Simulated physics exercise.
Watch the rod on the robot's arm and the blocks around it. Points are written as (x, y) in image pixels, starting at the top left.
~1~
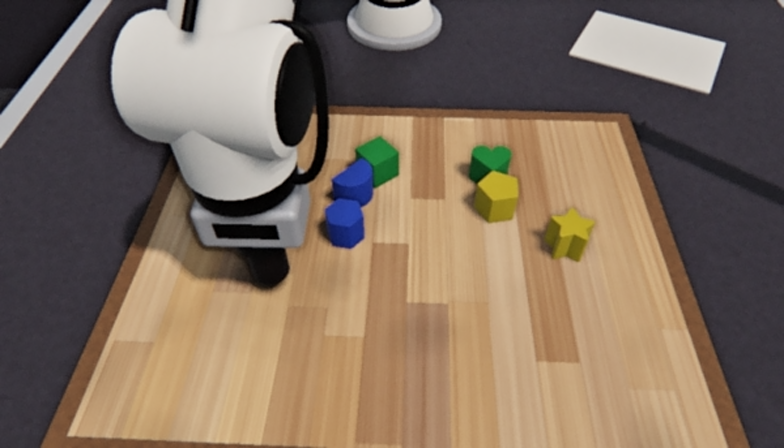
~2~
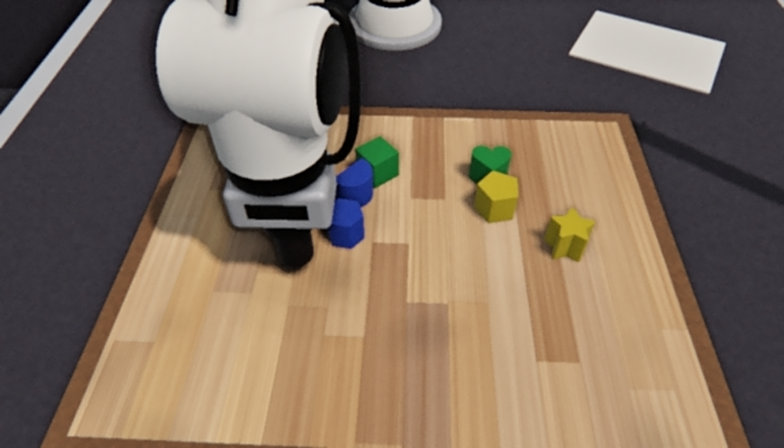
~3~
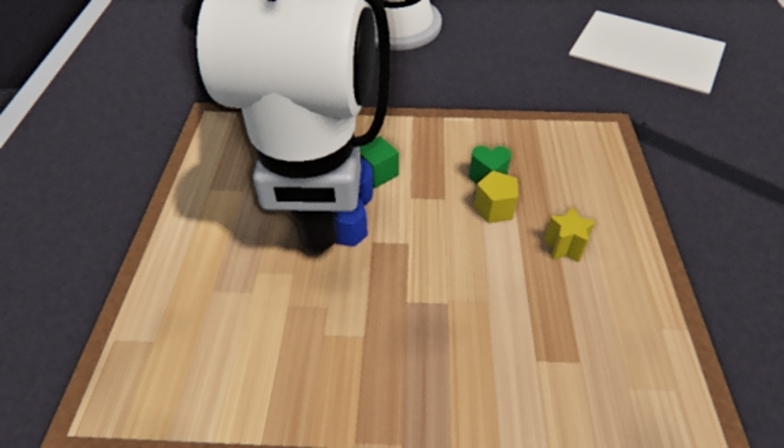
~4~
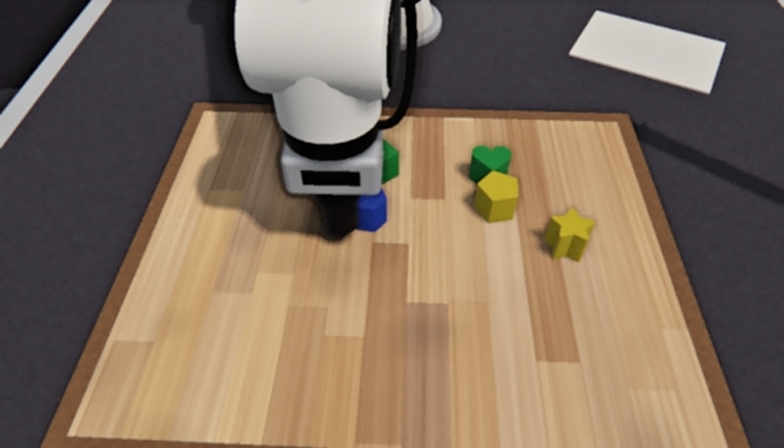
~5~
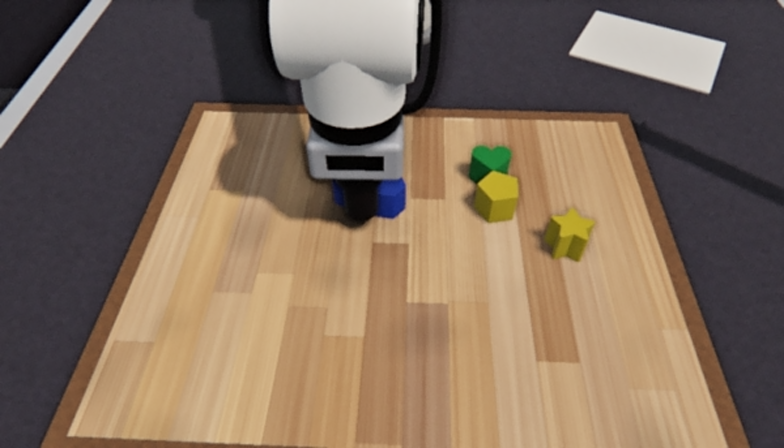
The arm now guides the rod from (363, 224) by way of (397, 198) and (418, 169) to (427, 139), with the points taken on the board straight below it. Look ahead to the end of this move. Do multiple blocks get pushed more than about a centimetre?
In short: No.
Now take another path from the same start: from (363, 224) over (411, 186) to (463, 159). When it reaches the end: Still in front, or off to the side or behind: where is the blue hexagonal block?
The blue hexagonal block is leading.
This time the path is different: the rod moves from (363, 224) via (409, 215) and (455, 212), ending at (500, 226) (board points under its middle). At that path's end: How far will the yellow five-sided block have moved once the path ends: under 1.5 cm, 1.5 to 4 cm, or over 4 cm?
My prediction: Between 1.5 and 4 cm.
On the path given first. One third of the way, rod (397, 184); blue hexagonal block (421, 157).
Two thirds of the way, rod (419, 154); blue hexagonal block (448, 135), turned 35° clockwise.
At the end, rod (428, 126); green square still; blue hexagonal block (457, 127), turned 90° clockwise.
